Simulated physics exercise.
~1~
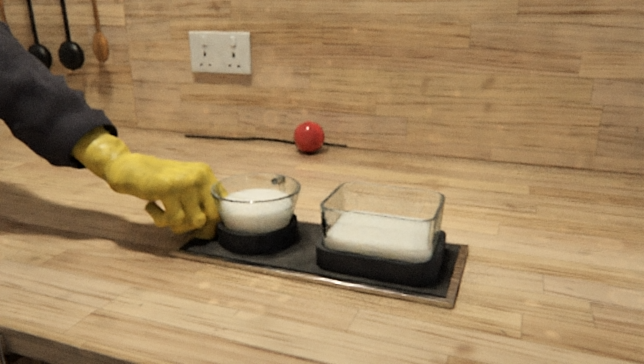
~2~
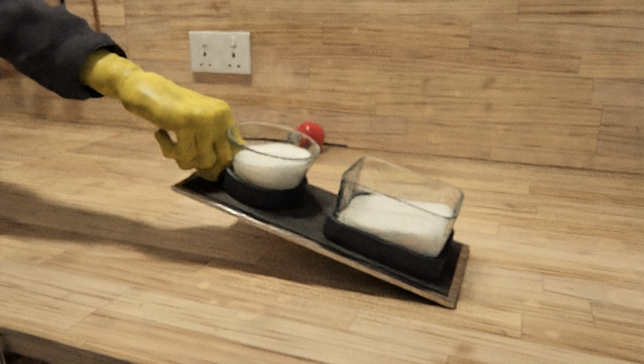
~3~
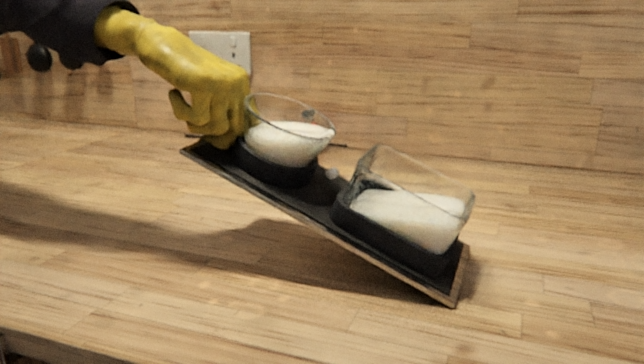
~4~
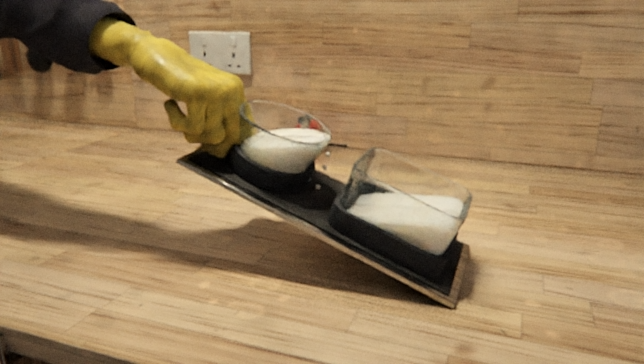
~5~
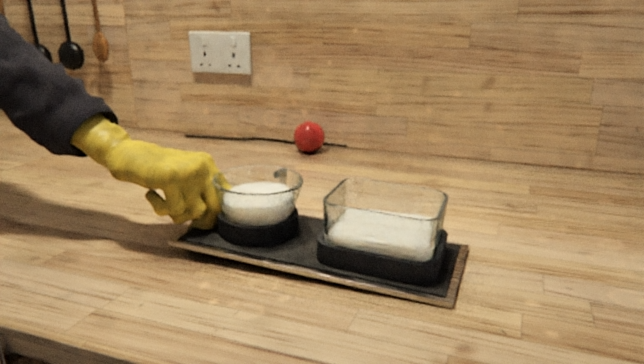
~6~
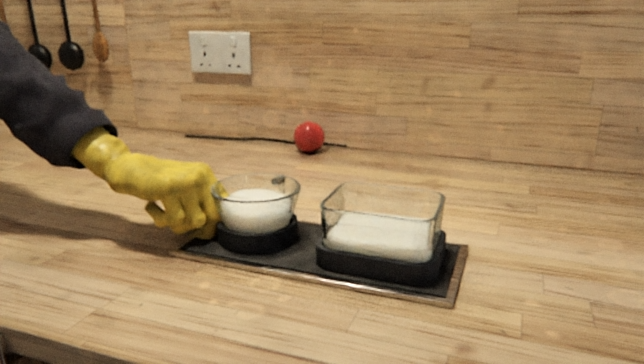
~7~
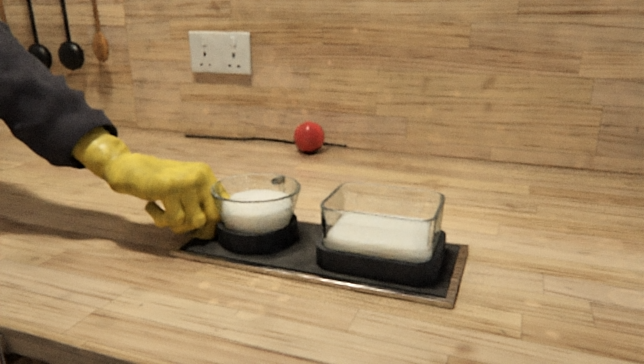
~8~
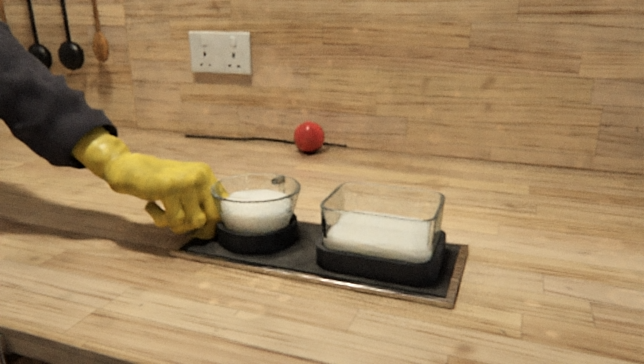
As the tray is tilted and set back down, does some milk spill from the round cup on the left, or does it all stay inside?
Some milk spills from the round cup, slopping over its right-hand rim while the left end of the tray is raised.
